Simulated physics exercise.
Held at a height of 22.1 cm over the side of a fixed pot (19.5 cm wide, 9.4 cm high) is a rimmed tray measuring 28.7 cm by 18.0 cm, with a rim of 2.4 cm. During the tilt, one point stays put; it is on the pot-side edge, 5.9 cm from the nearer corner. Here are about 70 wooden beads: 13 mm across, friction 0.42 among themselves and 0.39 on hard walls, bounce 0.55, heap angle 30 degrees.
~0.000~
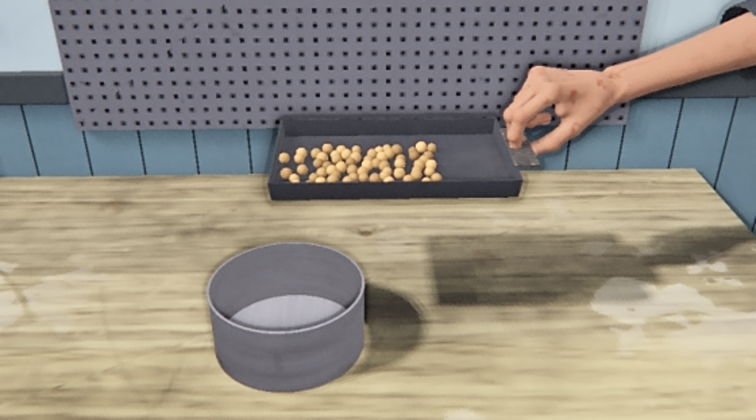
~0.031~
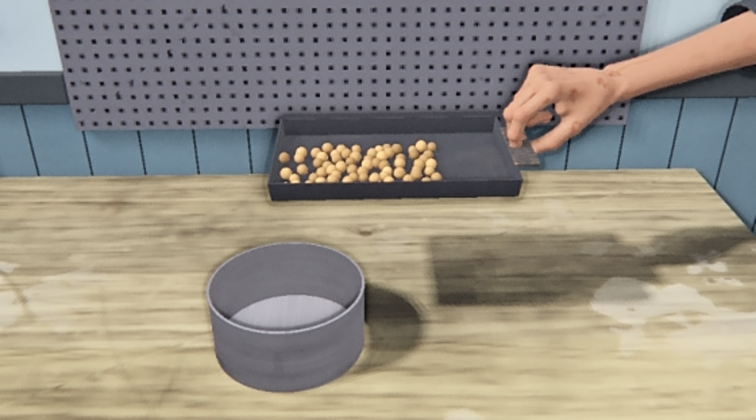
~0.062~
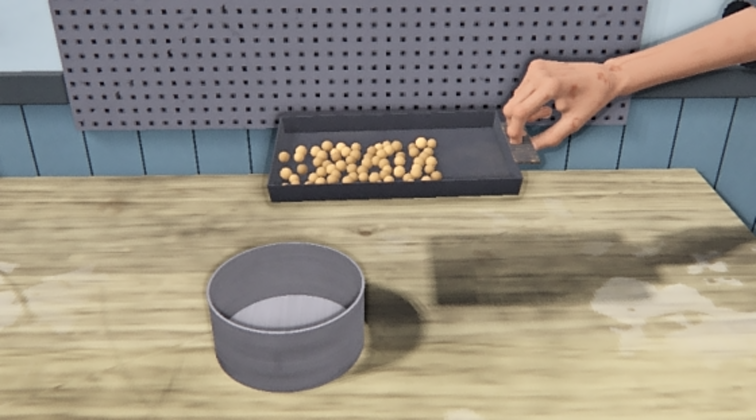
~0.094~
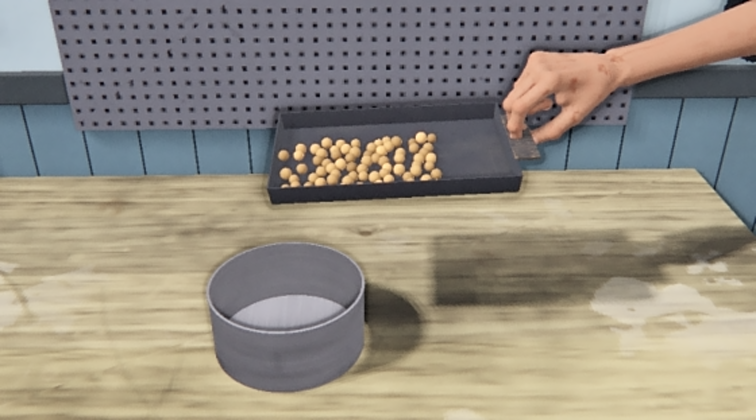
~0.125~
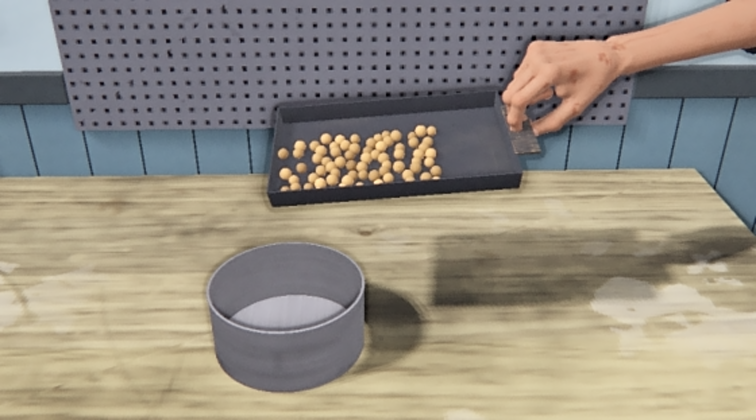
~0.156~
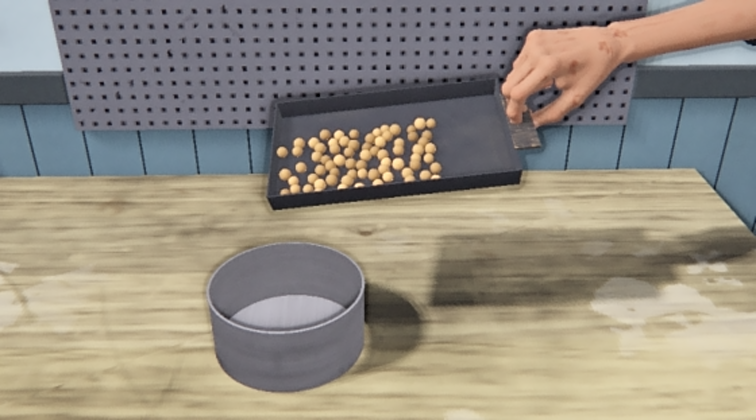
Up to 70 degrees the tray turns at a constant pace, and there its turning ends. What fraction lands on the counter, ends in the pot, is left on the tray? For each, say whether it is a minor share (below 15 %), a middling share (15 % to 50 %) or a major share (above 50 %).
Counter: I'm guessing a mere smattering of the load; pot: I'm guessing a mere smattering of the load; tray: I'm guessing the greater portion of the load.
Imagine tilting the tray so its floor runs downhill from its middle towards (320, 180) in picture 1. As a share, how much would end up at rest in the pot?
I'd say close to 20 %.
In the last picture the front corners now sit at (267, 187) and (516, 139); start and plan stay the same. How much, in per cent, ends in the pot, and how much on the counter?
That works out as pot 10 and counter 5.
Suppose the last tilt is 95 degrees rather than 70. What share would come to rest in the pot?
I'd put it at close to 75 per cent.
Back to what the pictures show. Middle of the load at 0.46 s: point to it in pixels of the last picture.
Load centre est.: (340, 177) px.
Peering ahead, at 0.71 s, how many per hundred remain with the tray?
It's roughly 100 percent.
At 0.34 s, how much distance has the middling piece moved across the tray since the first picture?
By then it sits near 3 cm from where it began.
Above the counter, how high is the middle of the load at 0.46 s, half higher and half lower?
I'd put it near 24 cm.
After 0.34 s, tilt 45 degrees; the tray holds 100 %, the pot 0 %.
After 0.46 s, tilt 63 degrees; the tray holds 100 %, the pot 0 %.
Then, at 0.71 s, tilt 70 degrees; the tray holds 100 %, the pot 0 %.
In the end, at 1.6 s, counter 0 %, pot 5 %, tray 95 %.
